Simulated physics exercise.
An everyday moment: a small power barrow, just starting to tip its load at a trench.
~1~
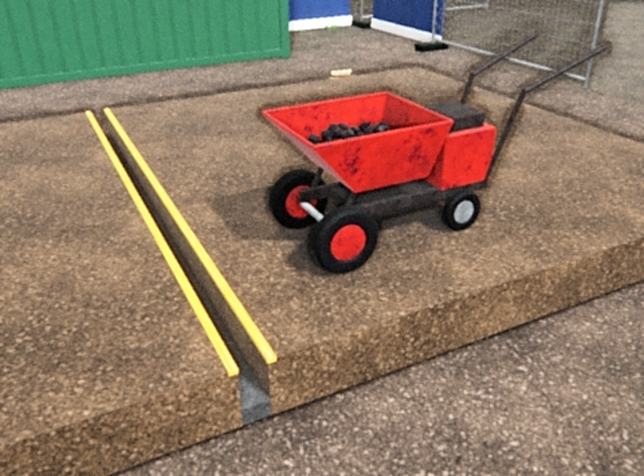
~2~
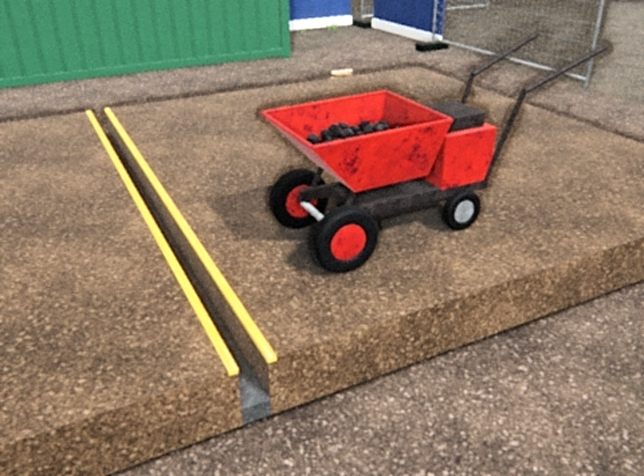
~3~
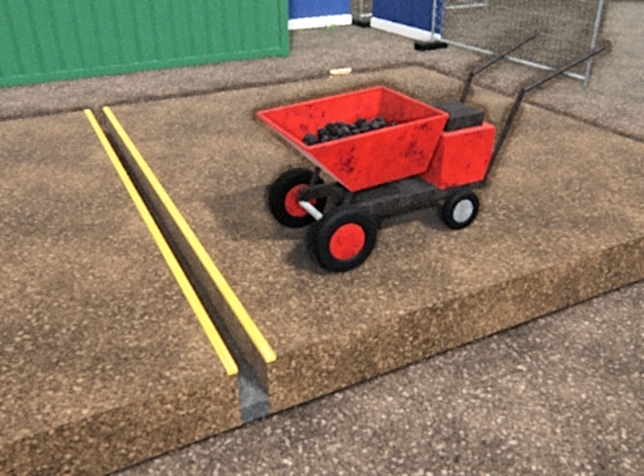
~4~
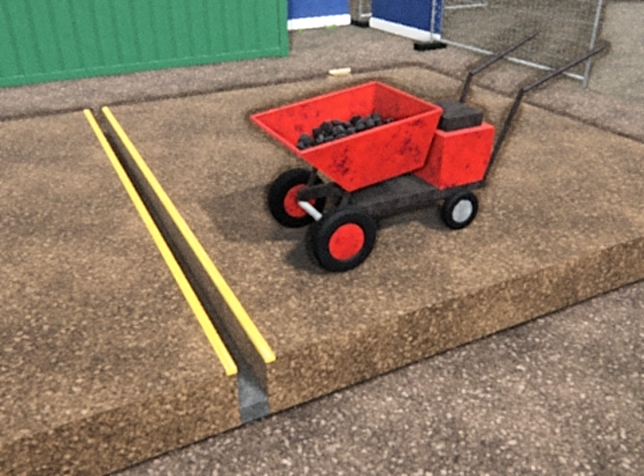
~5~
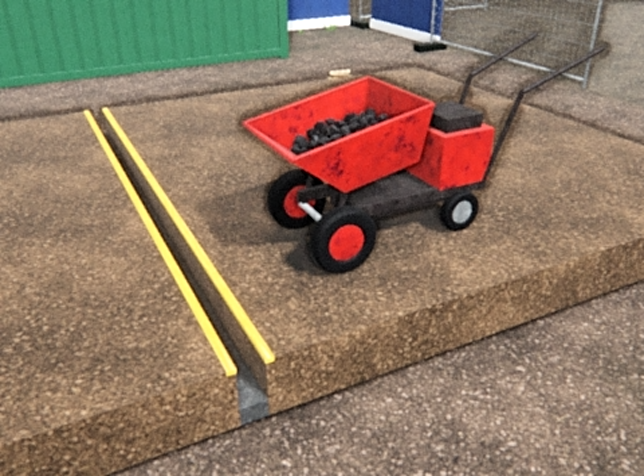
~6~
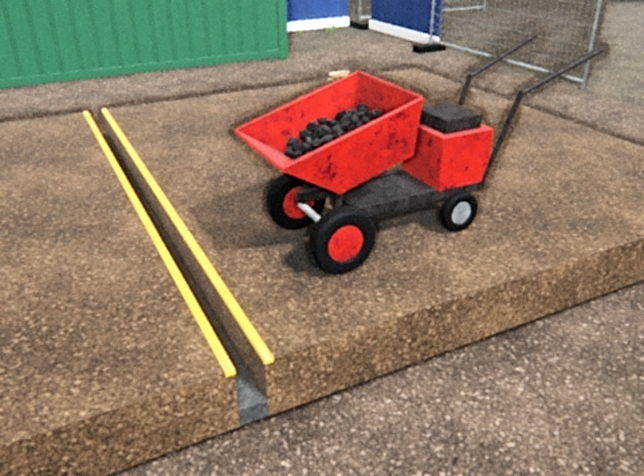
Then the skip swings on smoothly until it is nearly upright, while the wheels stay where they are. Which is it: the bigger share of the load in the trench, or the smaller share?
The trench will hold the main part of the load.
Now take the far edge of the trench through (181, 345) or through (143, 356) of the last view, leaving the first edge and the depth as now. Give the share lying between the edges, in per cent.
The first gives 100 %, the second 100 %.
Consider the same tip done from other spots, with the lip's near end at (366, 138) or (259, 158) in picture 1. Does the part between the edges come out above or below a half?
In turn: Below a half; below a half.
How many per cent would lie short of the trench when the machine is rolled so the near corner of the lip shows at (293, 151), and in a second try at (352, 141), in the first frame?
Roughly 0 and 50 %.
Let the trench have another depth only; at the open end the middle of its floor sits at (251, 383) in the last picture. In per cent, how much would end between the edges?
Roughly 50 in a hundred.
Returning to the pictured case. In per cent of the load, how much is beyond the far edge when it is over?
Around 15 per cent.
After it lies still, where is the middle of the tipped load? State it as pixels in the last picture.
Close to (197, 287) in the last view.
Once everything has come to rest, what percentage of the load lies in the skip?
Result: Close to 5 per cent.
Shortly afterwards, skip tipped steeply; the whole lot in the skip.
Next, skip tipped right over; the bulk in the skip; only a few short of the trench; a little in or heaped over the trench; only a few beyond it.
Some moments later, skip tipped right over; a little in the skip; a little short of the trench; near two thirds in or heaped over the trench; a little beyond it.
In the end, skip tipped right over; only a few in the skip; a little short of the trench; the bulk in or heaped over the trench; a little beyond it.
